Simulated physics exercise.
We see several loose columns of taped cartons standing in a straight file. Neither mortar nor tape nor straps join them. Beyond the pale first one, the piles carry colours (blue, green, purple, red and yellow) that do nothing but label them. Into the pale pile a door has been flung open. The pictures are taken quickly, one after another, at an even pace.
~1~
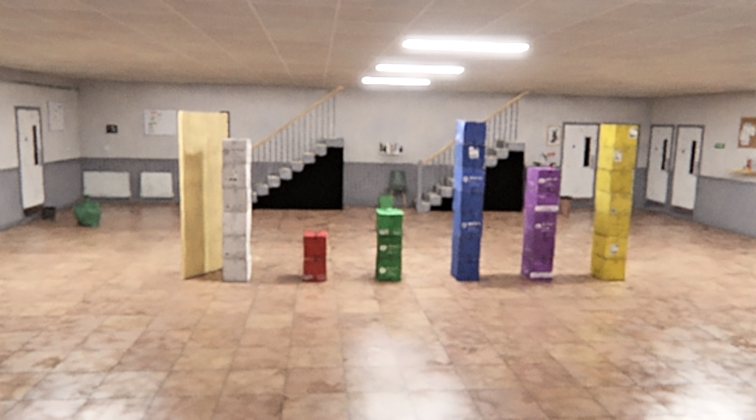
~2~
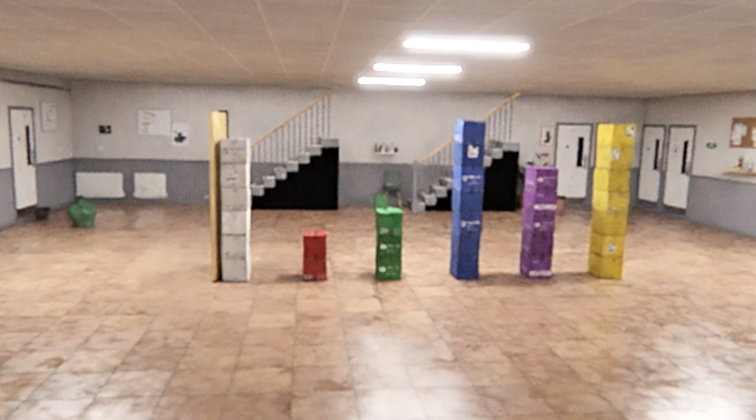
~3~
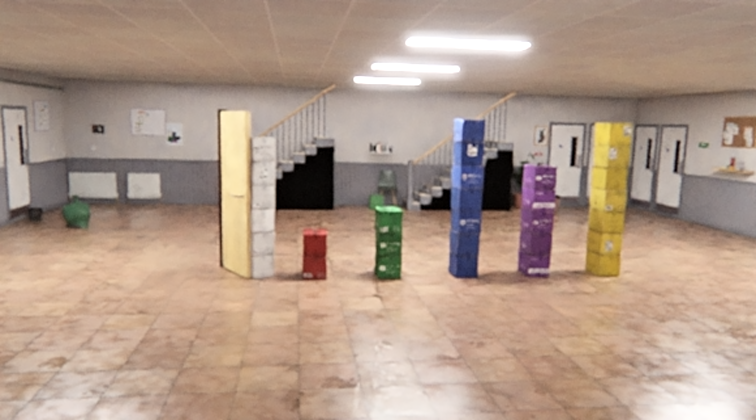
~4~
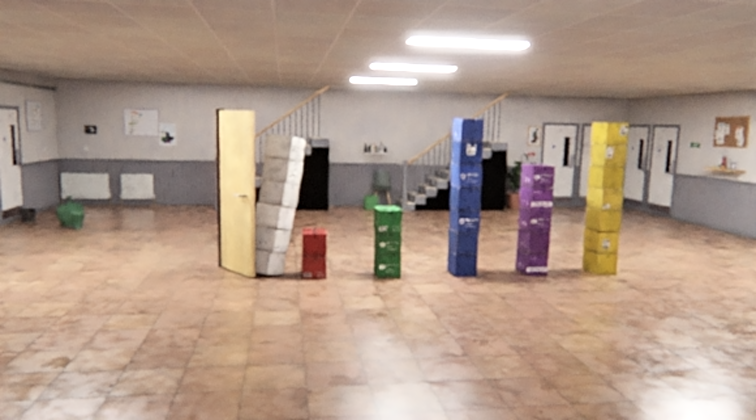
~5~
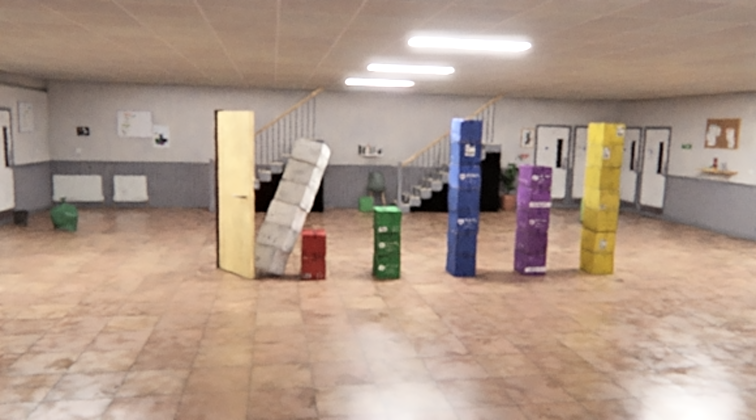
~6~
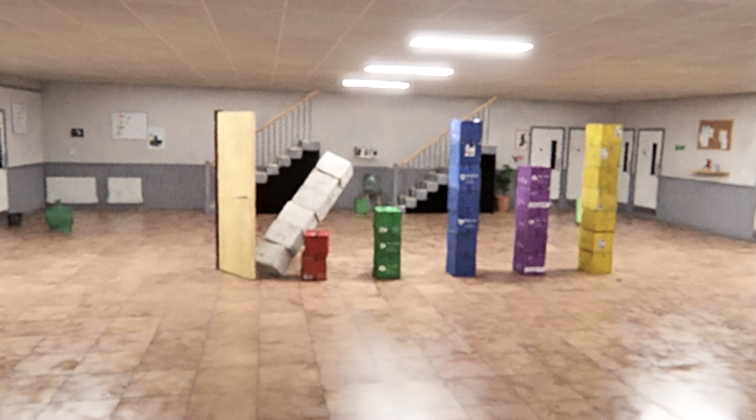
Pale door swinging into a column of white cartons, the pile leaning right over the small red stack beside other coloured columns.
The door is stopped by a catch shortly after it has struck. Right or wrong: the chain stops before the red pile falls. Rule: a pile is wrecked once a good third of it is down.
Right.
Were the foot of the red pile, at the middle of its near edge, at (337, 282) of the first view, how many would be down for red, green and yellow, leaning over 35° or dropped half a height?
Colour by colour, I'd say red 0, green 0 and yellow 0.
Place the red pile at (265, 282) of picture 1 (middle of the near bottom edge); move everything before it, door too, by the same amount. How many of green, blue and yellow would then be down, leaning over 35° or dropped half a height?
Per colour the numbers are green 0, blue 0 and yellow 0.
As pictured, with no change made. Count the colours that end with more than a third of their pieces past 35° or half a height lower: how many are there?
0.
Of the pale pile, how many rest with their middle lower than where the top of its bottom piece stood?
6.
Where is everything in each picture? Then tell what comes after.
In the first picture (we follow the side turned to the camera; the camera moves round a little), door edge (181, 146) swinging in; top red carton (315, 248); top green carton (391, 225); no other piece has moved.
The second picture shows door edge (212, 147) swinging in; top red carton (315, 247).
The third picture shows door edge (248, 146) past square; top red carton (315, 246).
The fourth picture shows door edge (253, 145) past square, top of the pale pile leaning a little; top red carton (315, 245); no other piece has moved.
The fifth picture shows door edge (252, 146) past square, top of the pale pile leaning clearly; top red carton (314, 246); no other piece has moved.
The sixth picture shows door edge (253, 147) past square, top of the pale pile leaning well over; top red carton (316, 247) displaced a little; top blue carton (471, 132); one has shifted.
Soon, 6 of the pale pile down; none of the 2 red cartons down (0 of 24 in all colours); top red carton displaced a little.
Finally, 6 of the pale pile down; none of the 2 red cartons down (0 of 24 in all colours); top red carton displaced a little; top blue carton unmoved. Seen by the last camera, middles, top red carton near (318, 244), top blue carton near (466, 132).
